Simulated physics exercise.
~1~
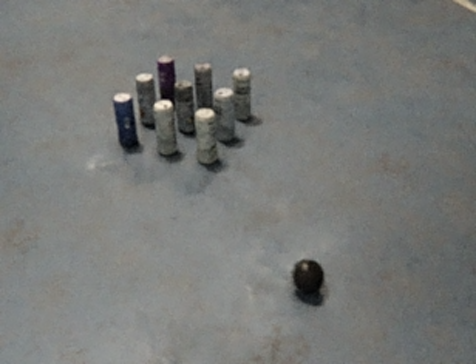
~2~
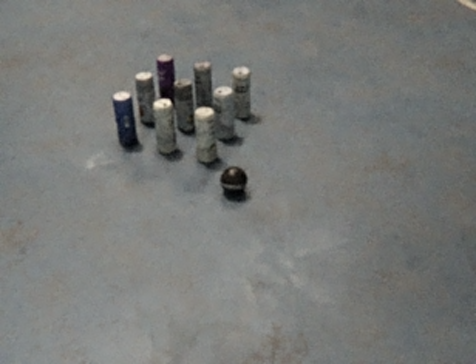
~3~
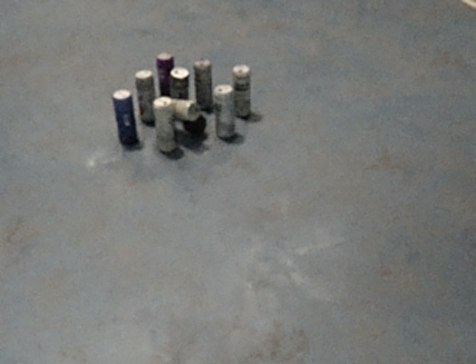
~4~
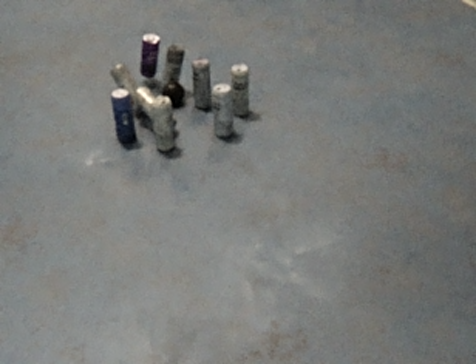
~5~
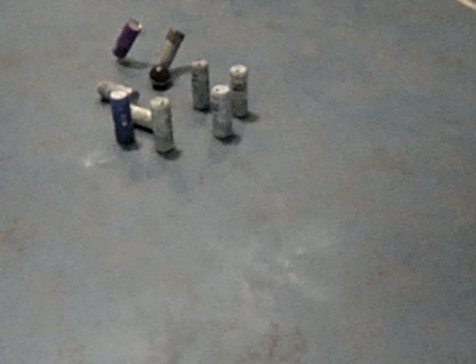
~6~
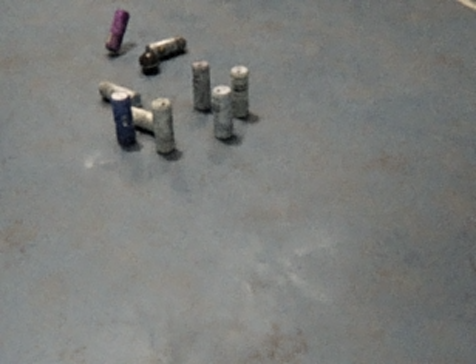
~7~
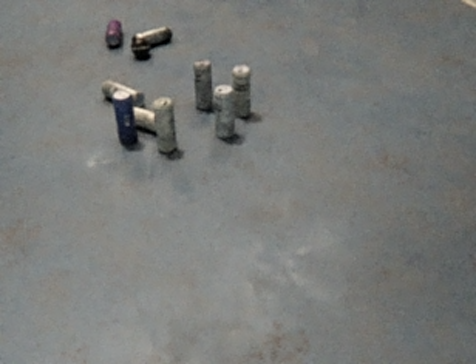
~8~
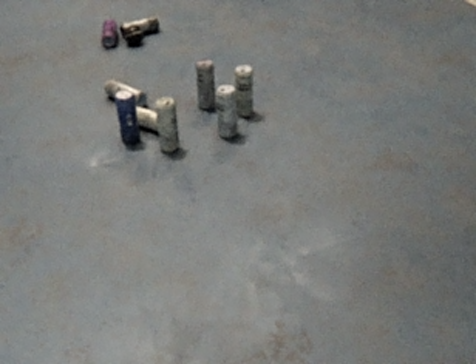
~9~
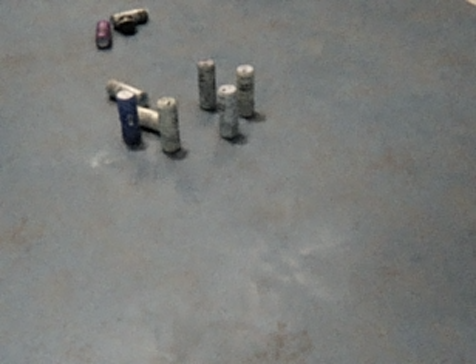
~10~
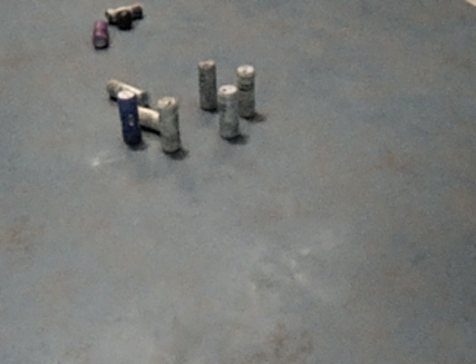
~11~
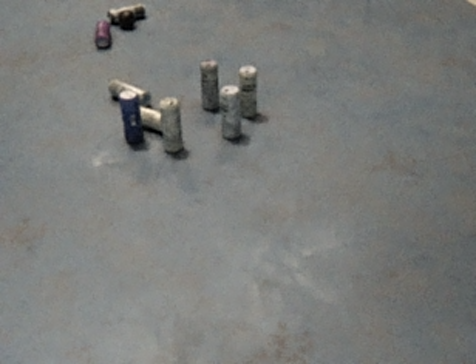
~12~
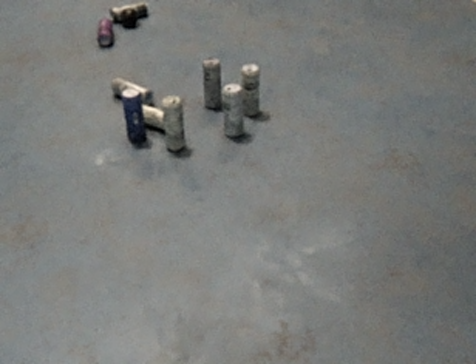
The video shows a dark ball rolling up and left into a diamond of nine upright tubes, toppling three pale ones and the purple one, which ends lying beyond the group near a fallen pale tube, while the blue tube and four pale ones remain standing.
